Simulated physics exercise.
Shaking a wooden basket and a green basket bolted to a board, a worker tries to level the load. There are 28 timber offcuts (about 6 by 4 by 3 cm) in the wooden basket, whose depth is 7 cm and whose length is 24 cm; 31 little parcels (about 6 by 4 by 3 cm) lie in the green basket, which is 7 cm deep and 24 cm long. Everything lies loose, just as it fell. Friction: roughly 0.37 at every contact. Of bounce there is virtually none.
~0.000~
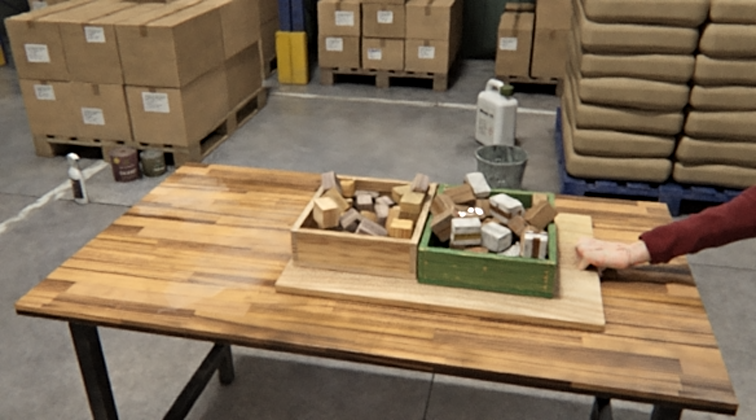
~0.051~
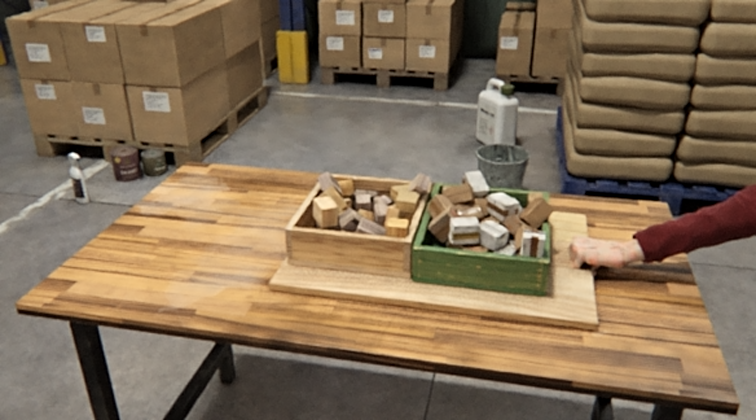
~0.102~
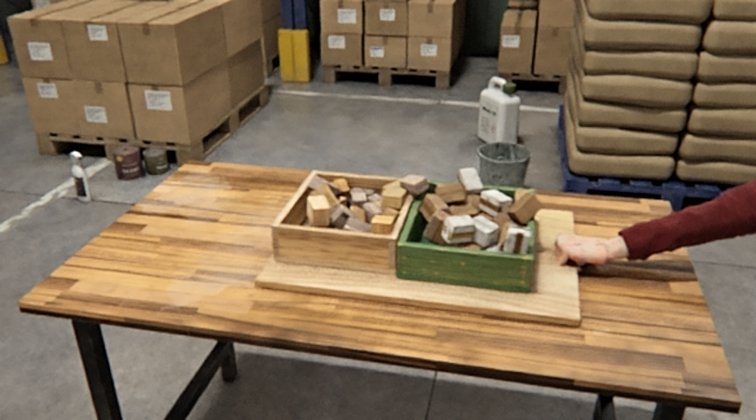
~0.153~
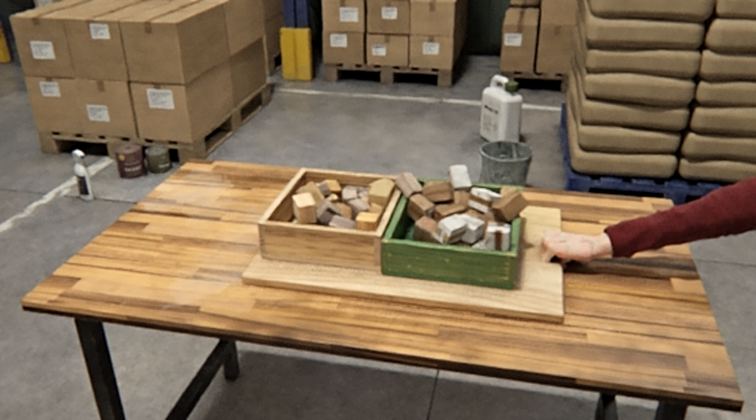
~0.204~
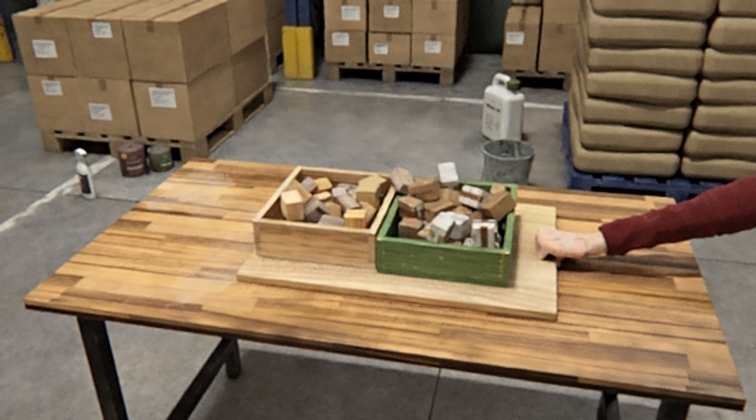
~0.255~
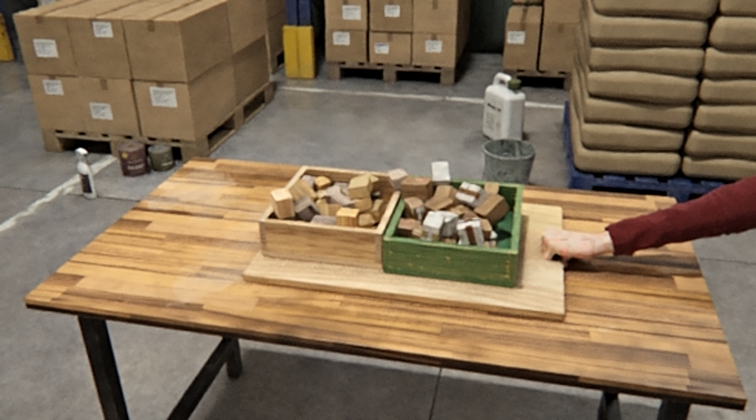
We see a hand at the right end of a board slide it left across a wooden table, then slightly back right, as small blocks shift in the wooden basket and the green one beside it.
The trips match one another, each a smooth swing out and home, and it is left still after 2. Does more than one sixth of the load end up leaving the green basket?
The escaped fraction never hits a sixth.
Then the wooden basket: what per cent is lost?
Wooden basket - about 5 per cent.
After 0.43 s, 1 of 28 out of the wooden basket and 0 of 31 out of the green basket.
After 0.64 s, 1 of 28 out of the wooden basket and 0 of 31 out of the green basket.
After 0.95 s, 1 of 28 out of the wooden basket and 2 of 31 out of the green basket.
When it is over (at 1.34 s), 1 of 28 out of the wooden basket and 2 of 31 out of the green basket. Asked share, 2 of 31, 6 per cent.
